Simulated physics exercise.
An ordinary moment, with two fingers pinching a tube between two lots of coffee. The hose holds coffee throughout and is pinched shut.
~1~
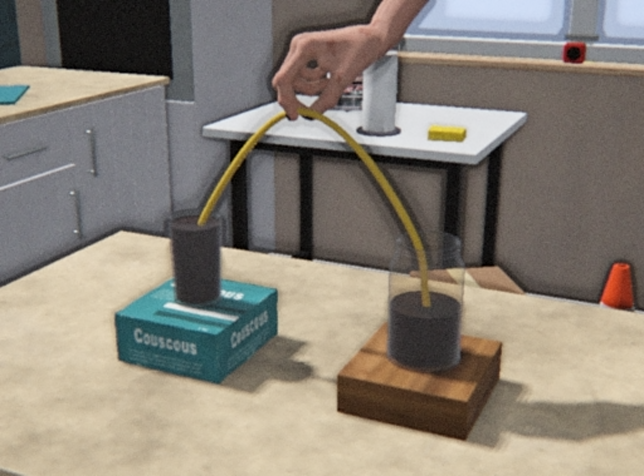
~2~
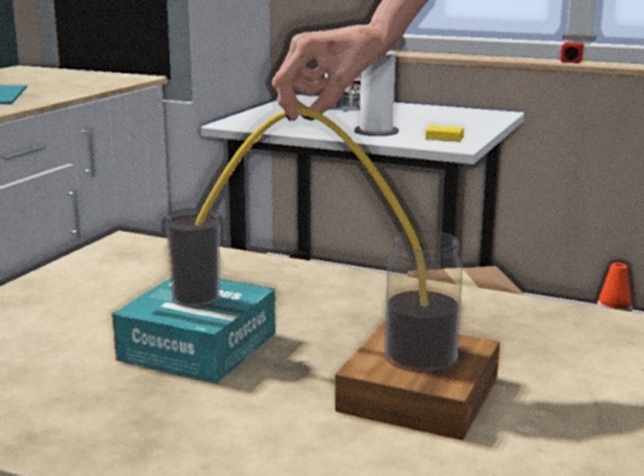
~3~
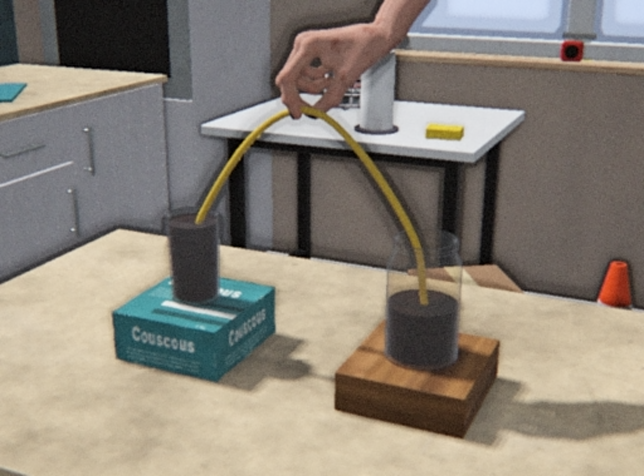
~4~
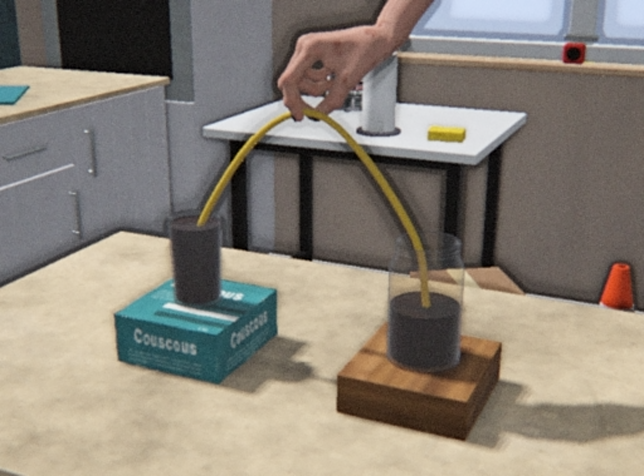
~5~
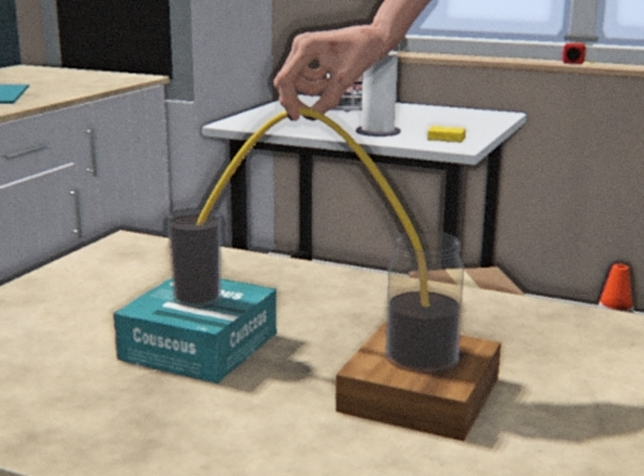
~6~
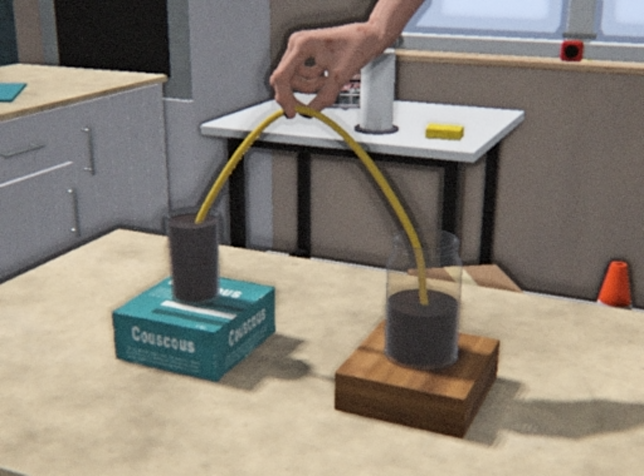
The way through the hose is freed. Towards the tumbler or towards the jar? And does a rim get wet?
It flows to the right, and the receiving one holds it all.
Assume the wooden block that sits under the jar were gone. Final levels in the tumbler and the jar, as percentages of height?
25 % and 70 %.
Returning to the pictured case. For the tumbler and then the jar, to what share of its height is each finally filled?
55 per cent first, then 60 per cent, roughly.
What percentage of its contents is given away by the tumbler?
Somewhere near 40 per cent by the end.
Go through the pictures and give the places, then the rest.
The first picture shows still shut; tumbler (196, 256) nearly full, up on the packet; jar (426, 297) about half full, up on the wooden block.
In the second picture, the hose is pinched; tumbler nearly full, surface at (193, 224); jar about half full, surface at (423, 305).
The third picture shows nothing flows; tumbler (194, 254) nearly full; jar (424, 295) about half full.
The fourth picture shows fingers on the hose; tumbler nearly full, surface at (195, 224); jar about half full, surface at (425, 306).
The fifth picture shows still shut; tumbler (195, 255) nearly full, up on the packet; jar (425, 297) about half full, up on the wooden block.
In the sixth picture, the hose is pinched; tumbler nearly full, surface at (193, 222); jar about half full, surface at (423, 303).
Shortly, the tumbler is about three quarters full; the jar is about half full.
Then, the tumbler is about two thirds full; the jar is about half full.
At the finish, the tumbler is about half full; the jar is about two thirds full; the two surfaces are level.
